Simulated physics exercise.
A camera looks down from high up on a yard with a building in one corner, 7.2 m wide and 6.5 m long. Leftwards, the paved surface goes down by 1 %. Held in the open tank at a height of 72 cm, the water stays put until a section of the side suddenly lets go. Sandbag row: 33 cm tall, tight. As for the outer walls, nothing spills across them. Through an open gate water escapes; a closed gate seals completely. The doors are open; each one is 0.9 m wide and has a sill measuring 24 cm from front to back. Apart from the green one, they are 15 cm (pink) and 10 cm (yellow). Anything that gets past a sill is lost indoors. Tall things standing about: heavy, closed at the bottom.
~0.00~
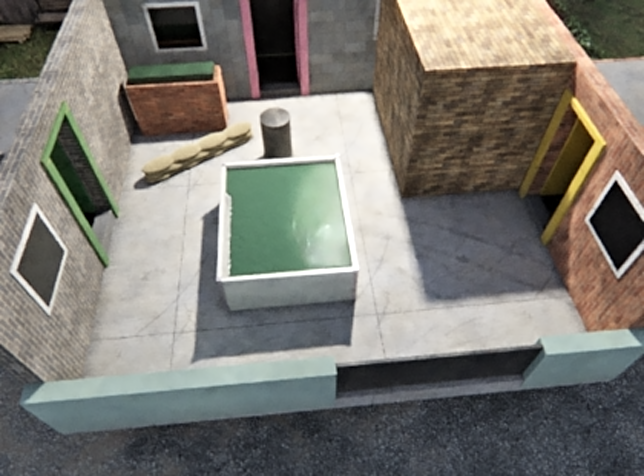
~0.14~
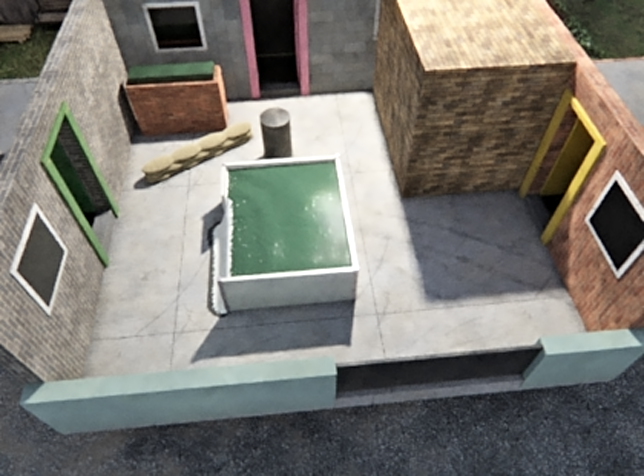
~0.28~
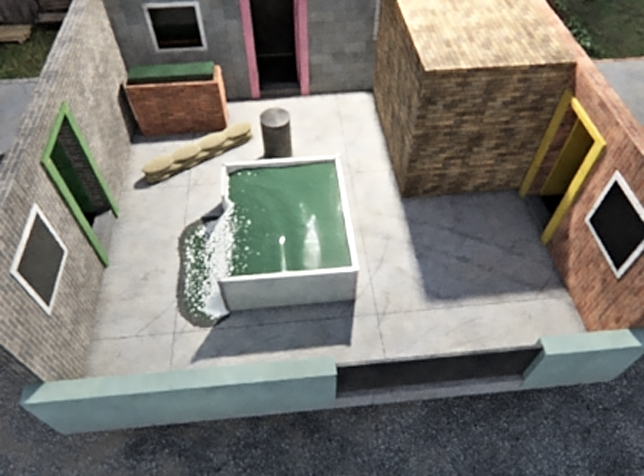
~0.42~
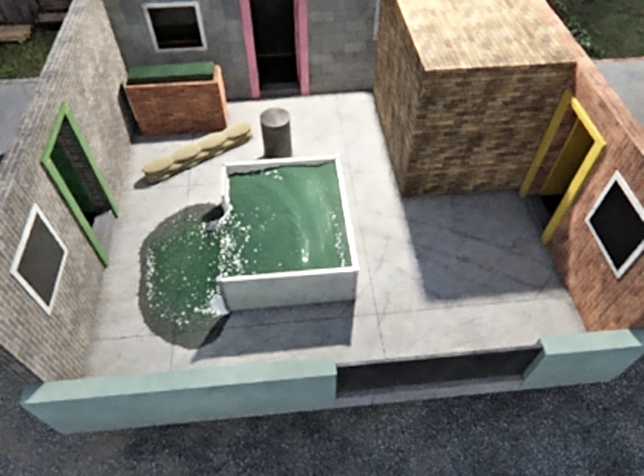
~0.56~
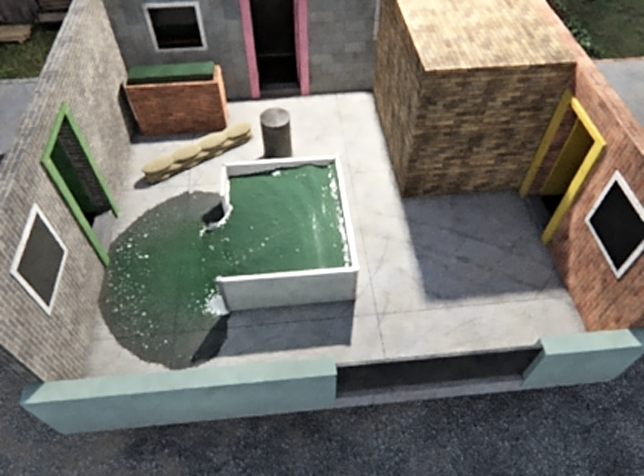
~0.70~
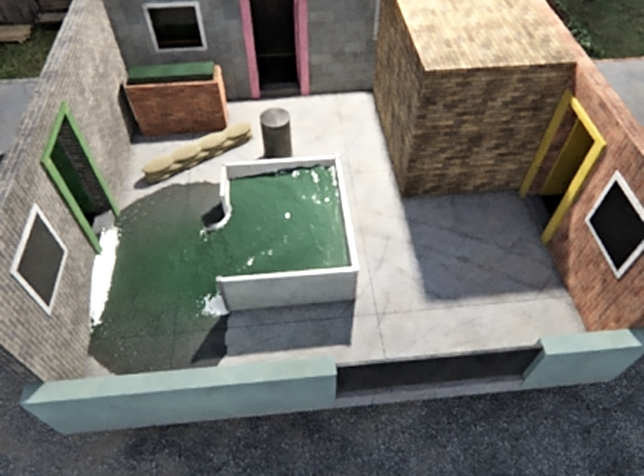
A square white-walled tank of green water stands in the middle of a pale paved yard seen from high above, the camera still. Around it are a green doorway at left, a yellow one at right, a pink one behind, a brick block, a sandbag row and a grey cylinder. The tank's left wall breaks open, and foaming water pours out, spreading across the paving to the left wall and green doorway.
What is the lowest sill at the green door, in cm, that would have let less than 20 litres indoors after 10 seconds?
Roughly 34 cm.
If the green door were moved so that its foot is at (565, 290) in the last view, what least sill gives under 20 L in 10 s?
Minimum: Close to 13.0 cm.
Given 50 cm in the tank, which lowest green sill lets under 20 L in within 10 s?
23 cm.
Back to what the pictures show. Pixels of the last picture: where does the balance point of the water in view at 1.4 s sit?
I'd say around (225, 261).
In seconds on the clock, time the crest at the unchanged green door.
Approximately 1.6 s.
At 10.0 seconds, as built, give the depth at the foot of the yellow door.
Roughly 10.5 cm deep.
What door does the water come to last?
It would be the yellow door.
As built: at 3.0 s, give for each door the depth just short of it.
Door depths (cm): Pink = 0, yellow = 0, green = 25.
After 1.4 s water covers 20 % of the floor, deepest (56 cm) near (77, 407); 38 cm at the green door, 26 litres in over its 24 cm sill.
After 3.0 s water covers 45 % of the floor, deepest (36 cm) near (77, 407); 25 cm at the green door, 92 litres in over its 24 cm sill.
After 10.0 s water covers 95 % of the floor, deepest (14 cm) near (348, 234); 9 cm at the green door, 94 litres in over its 24 cm sill.
At the green door as built, the water arrived by 0.7 s and peaked near 39 cm at 1.6 s.
With a sill of 28 cm, 59 litres would have come in within the 10 s; with 37.5 cm, 10 litres. So under 20 litres takes about 34 cm.
